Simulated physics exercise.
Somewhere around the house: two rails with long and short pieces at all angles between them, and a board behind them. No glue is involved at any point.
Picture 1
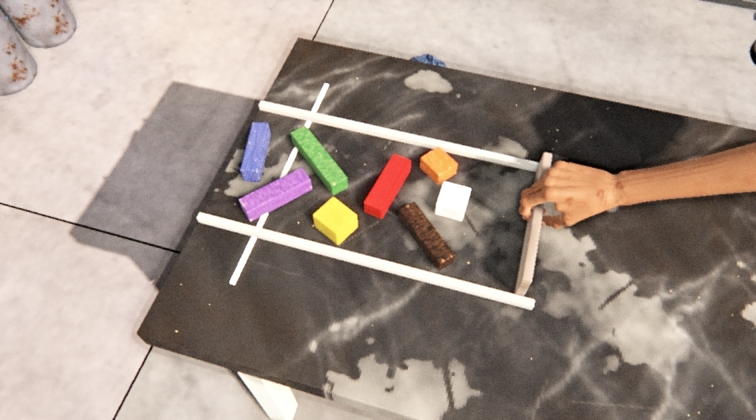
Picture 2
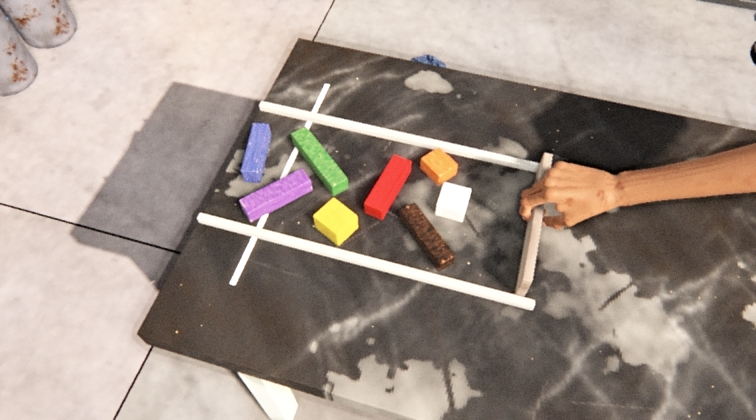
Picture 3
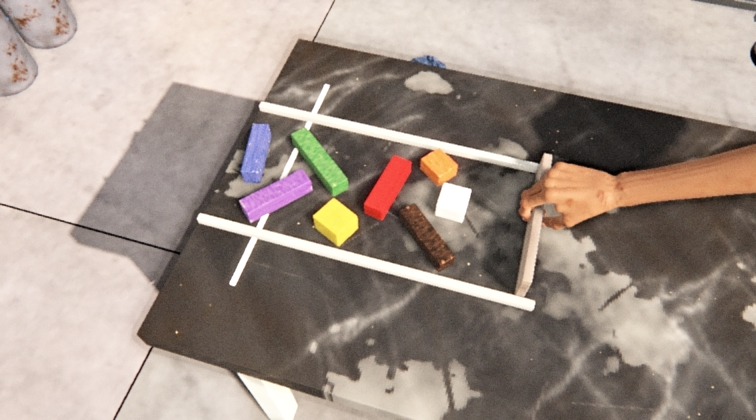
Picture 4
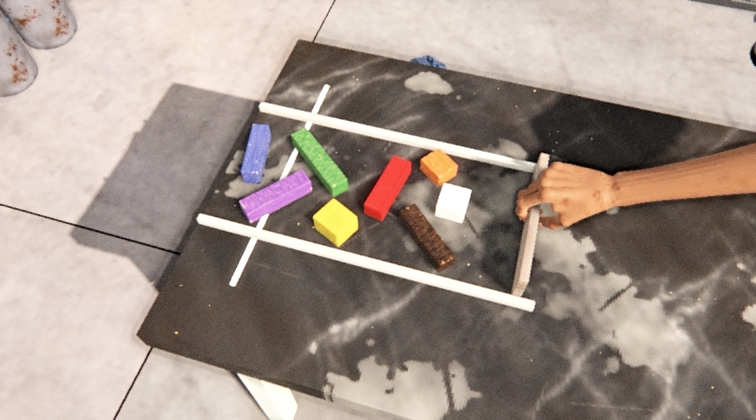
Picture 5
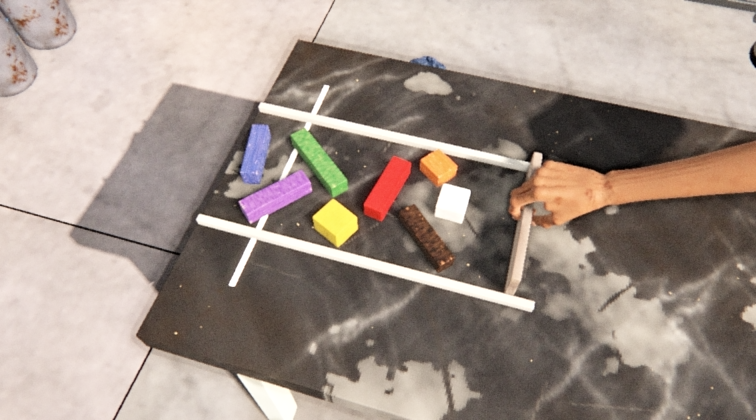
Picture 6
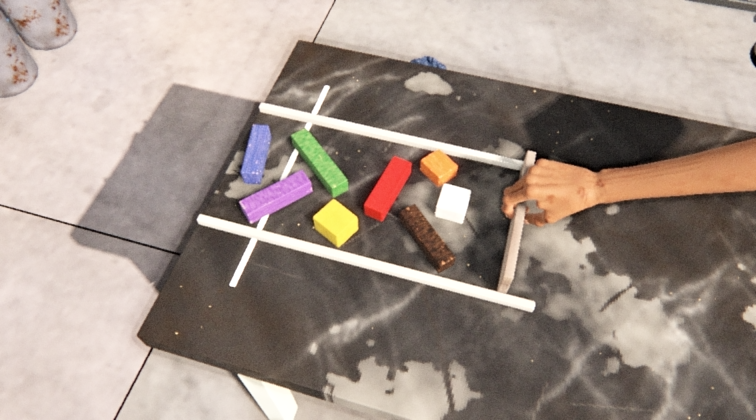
A hand shifting a wooden board slightly left between two white rails, while the coloured bars and blocks lie still.
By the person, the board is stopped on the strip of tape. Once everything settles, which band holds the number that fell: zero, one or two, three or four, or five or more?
Falls come to a total of three or four.
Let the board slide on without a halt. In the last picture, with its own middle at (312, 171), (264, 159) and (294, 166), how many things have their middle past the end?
Per position: 1 / 5 / 3.
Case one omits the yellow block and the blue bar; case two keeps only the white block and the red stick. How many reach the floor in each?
Well, the first time you'd get 1, and the next time 0.
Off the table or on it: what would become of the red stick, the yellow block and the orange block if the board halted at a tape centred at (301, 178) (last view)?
OK, so the red stick stays where it is, the yellow block stays where it is, and the orange block? It stays where it is.
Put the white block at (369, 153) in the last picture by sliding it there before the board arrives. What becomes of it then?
Then it is kept.
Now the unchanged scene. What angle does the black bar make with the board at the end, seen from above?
I'd put it at about 25°.
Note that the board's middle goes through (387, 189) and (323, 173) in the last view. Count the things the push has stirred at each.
Up to then 6, and up to the other point 8.
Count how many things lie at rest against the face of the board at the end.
The count comes out at 3.
Soon after, none off yet; blue bar at rest near (257, 154); purple bar at rest near (277, 197); green bar at rest near (319, 162).
After that, none off yet; blue bar at rest near (255, 154); purple bar displaced a little near (262, 190); green bar displaced about its own width near (281, 138).
In the end, the number that fall off is three or four; gone, green bar, purple bar and blue bar.
